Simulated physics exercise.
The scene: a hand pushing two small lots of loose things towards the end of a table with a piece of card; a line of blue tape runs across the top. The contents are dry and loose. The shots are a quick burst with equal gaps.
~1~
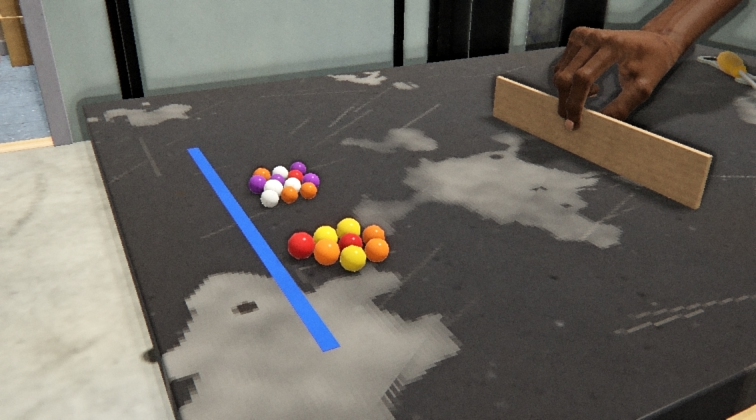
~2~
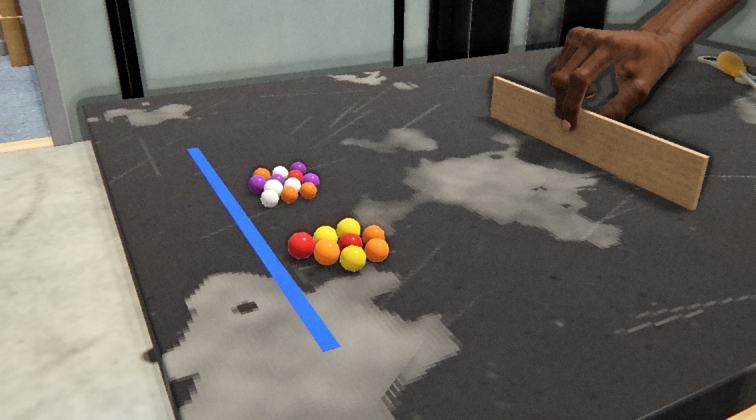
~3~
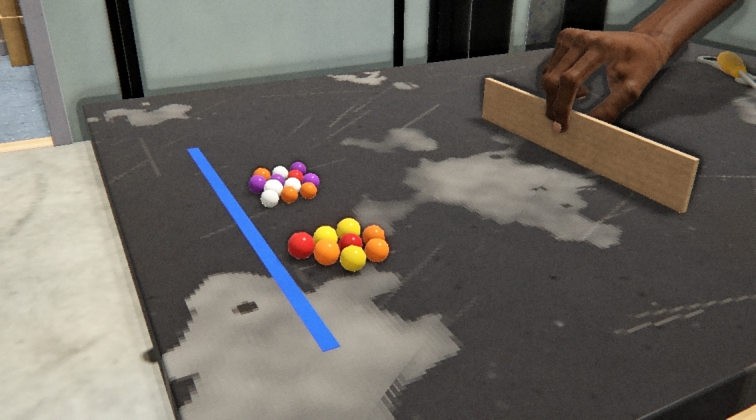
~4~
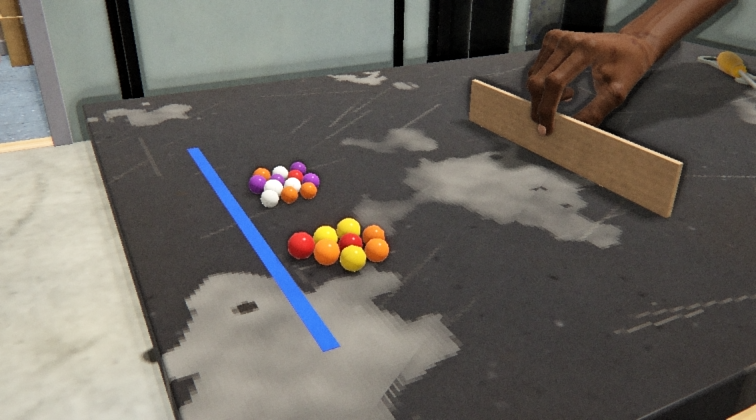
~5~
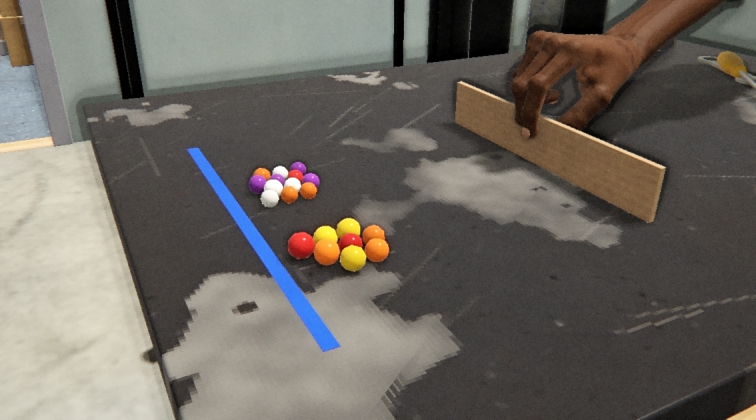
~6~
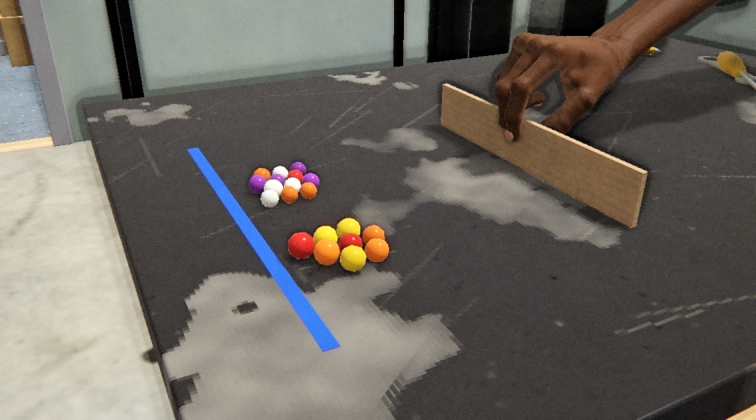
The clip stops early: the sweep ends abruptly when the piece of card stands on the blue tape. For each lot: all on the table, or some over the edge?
Here the nearer lot tumbles over the end, in part at least, and the farther lot tumbles over the end, in part at least.
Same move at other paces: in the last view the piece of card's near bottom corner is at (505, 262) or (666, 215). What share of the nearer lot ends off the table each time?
Near 100 % and 90 %.
Then, 0.44 s after the last picture, piece of card still moving, near (387, 144); nearer lot all on the table, its front near (301, 246); farther lot all on the table, its front near (258, 185).
Then, 0.89 s after the last picture, piece of card stopped at the blue tape; nearer lot all on the table, its front near (188, 308); farther lot all on the table, its front near (157, 199).
Then, 1.17 s after the last picture, piece of card stopped at the blue tape; nearer lot most over the edge; farther lot all over the edge.
At rest, piece of card stopped at the blue tape; nearer lot all over the edge; farther lot all over the edge.
